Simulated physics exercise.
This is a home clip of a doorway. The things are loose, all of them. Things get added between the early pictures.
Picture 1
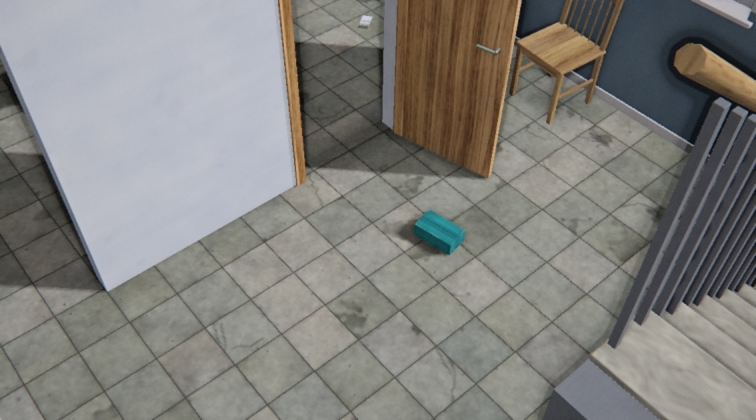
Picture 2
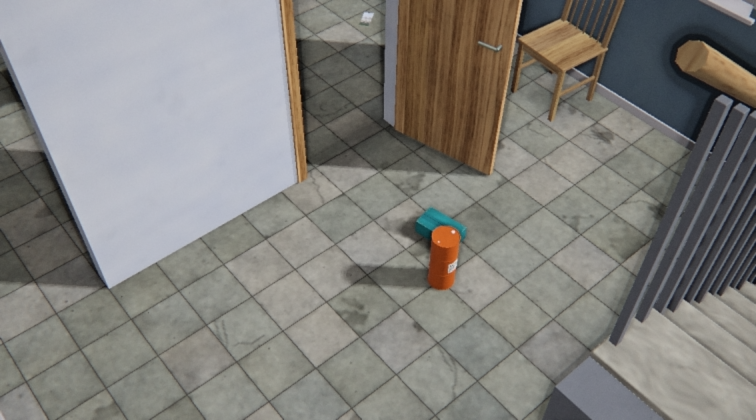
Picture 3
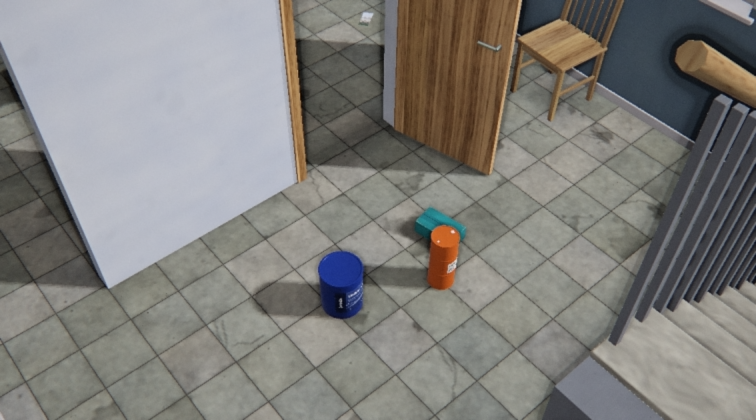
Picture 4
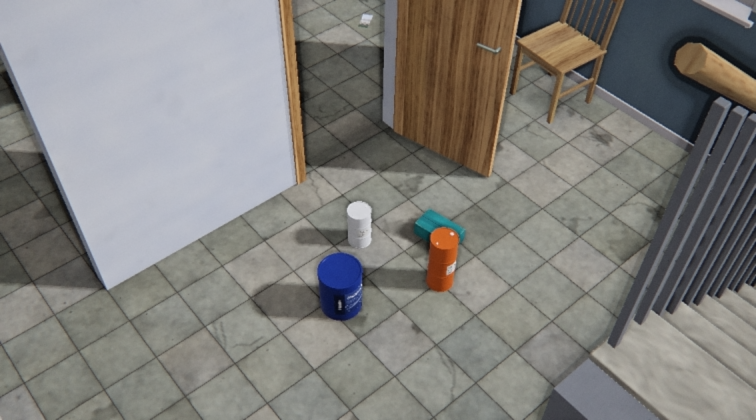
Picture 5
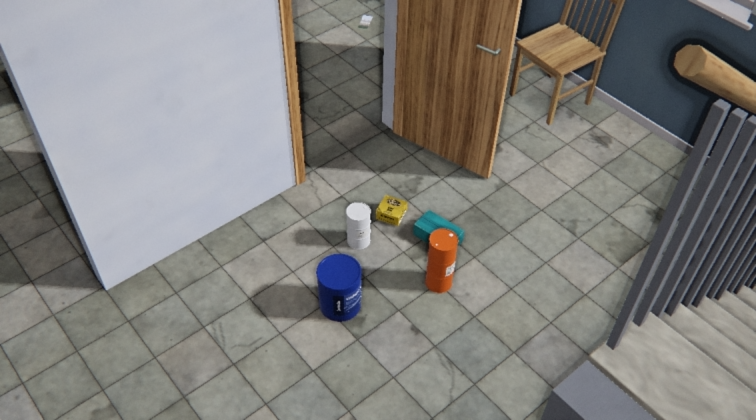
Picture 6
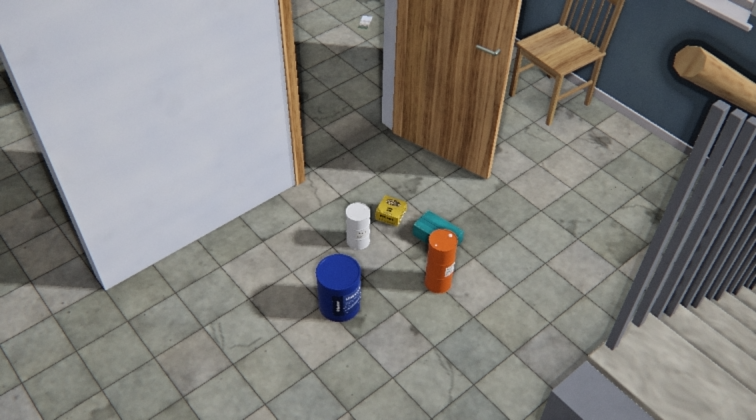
An orange canister, a blue pail, a white canister and a yellow box appeared one after another around a turquoise parcel on the tiled floor, while the wooden door stayed wide open and still.
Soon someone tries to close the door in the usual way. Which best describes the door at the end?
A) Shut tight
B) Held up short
Answer: A.
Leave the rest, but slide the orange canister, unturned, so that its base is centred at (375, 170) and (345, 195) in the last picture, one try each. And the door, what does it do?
The door meets the jamb the first time and is obstructed the second time.
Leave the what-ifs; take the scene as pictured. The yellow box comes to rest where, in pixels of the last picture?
End position, last frame: About (353, 216).
Then, 0.80 s later than the last frame, door at 82°.
Then, 1.50 s later than the last frame, door at 50°; yellow box moved a little near (380, 213).
Then, 1.70 s later than the last frame, door at 42°; yellow box moved about its own width near (366, 215).
Then, 2.20 s later than the last frame, door at 19°; yellow box moved well along near (353, 216).
When it is over, door at 0°; moved from the start, yellow box; the other 4 as before. End places, in pixels of the last picture, yellow box near (353, 216).
